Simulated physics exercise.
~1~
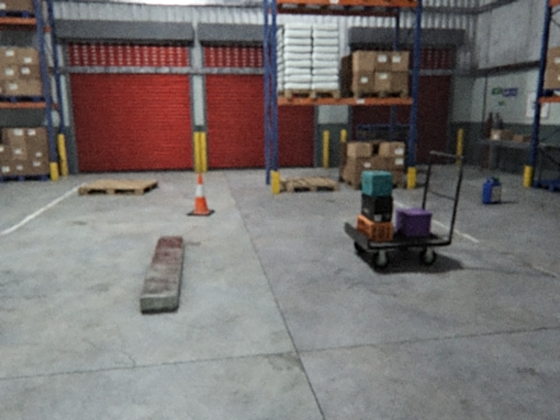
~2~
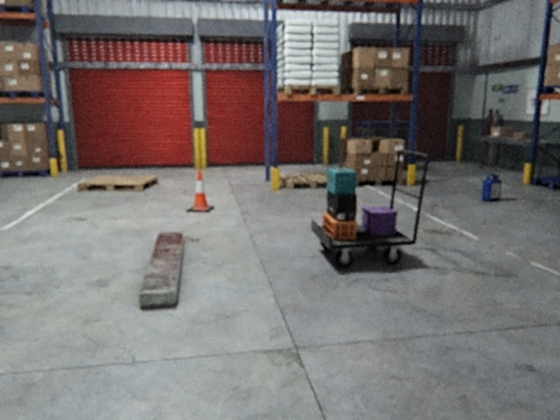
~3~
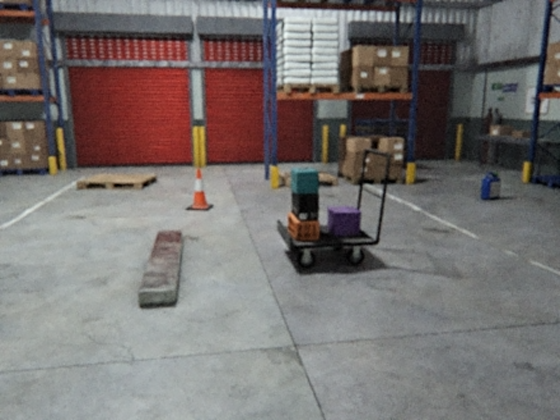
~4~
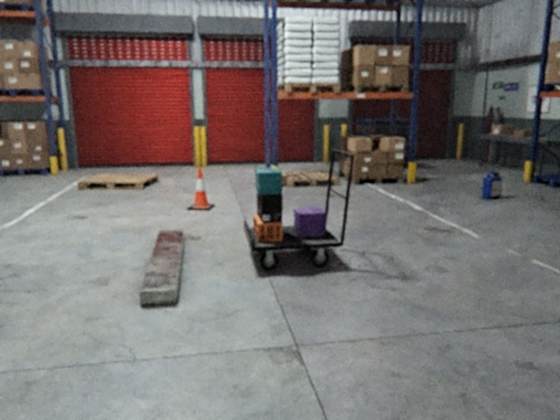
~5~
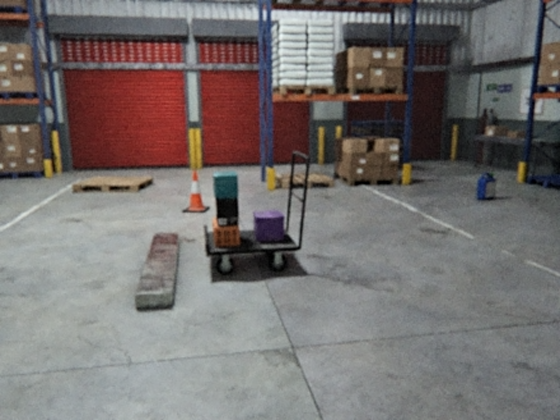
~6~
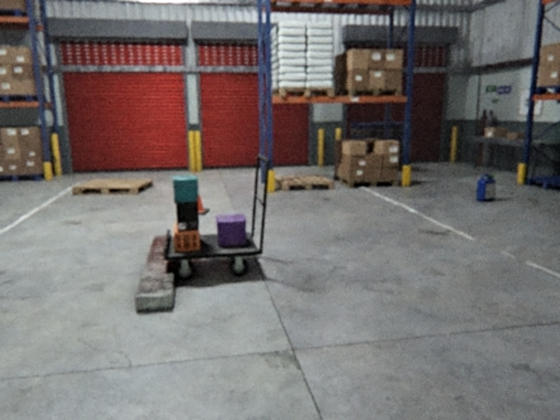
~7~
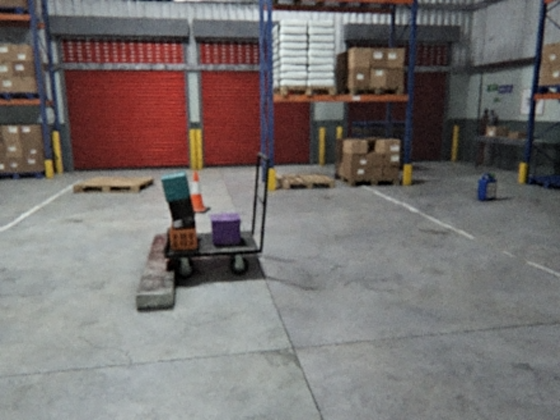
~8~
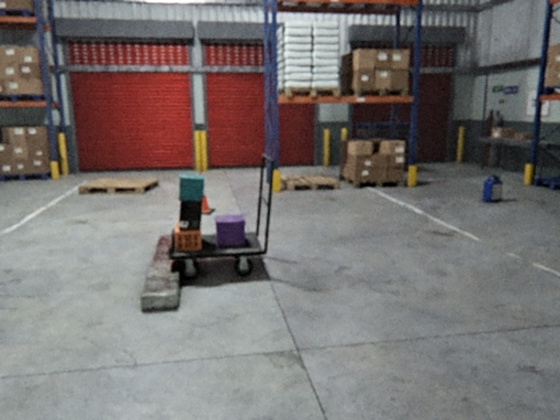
A black trolley rolls left across the grey concrete floor of a warehouse, seen from the front by a slightly swaying camera, with red shutters and loaded racks behind. On its deck, an orange crate, a black parcel and a teal toolbox are stacked at the left, beside a purple tote. The trolley passes in front of an orange and white cone and stops against a low kerb. The black parcel and teal toolbox tip left, then rock back upright. At the end, everything rests on the deck, with the stack still standing.
